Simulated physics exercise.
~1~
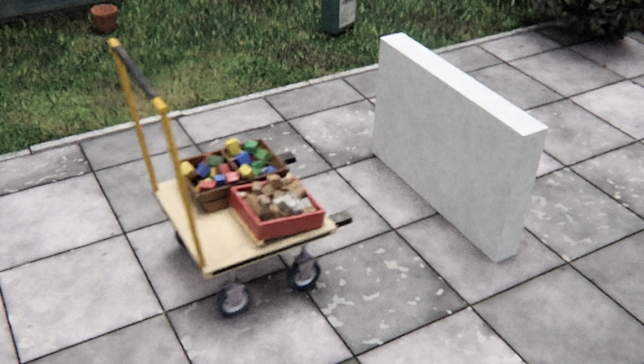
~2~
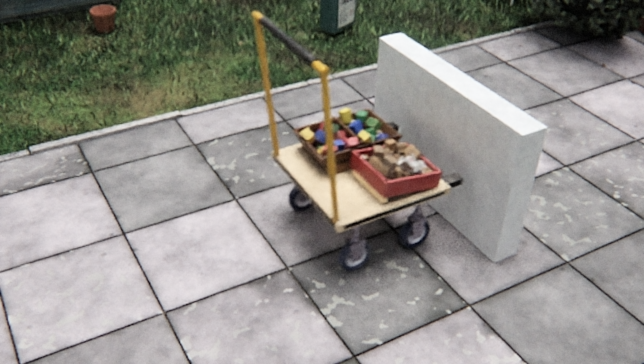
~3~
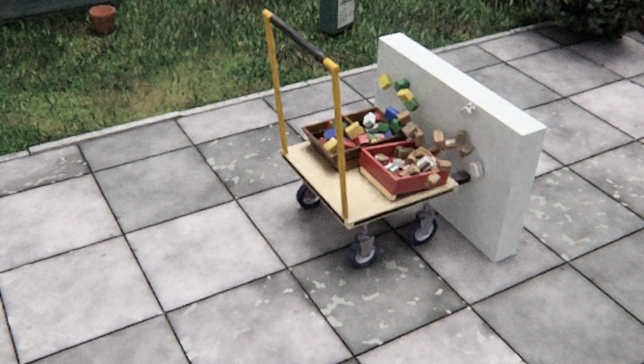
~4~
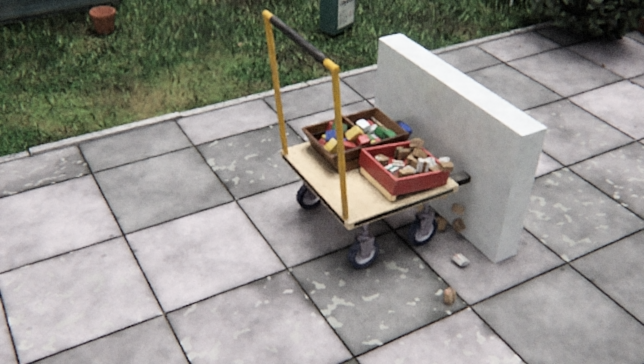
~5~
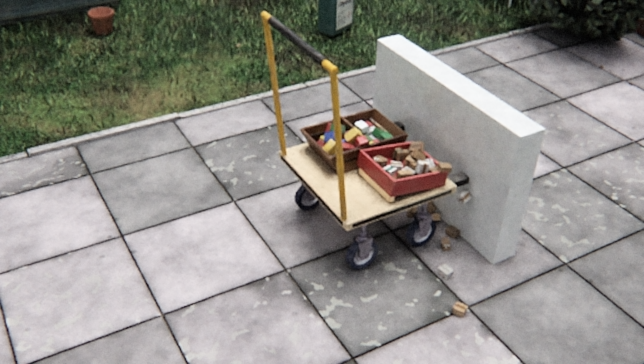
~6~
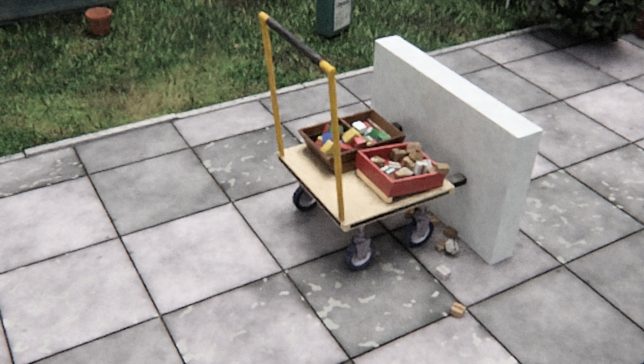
A yellow-handled platform trolley carrying a wooden crate of colourful toy bricks and a red crate of small brown parcels rolled right into a pale wall and stopped, sending pieces flying forward, and a few ended up scattered on the paving beside it.
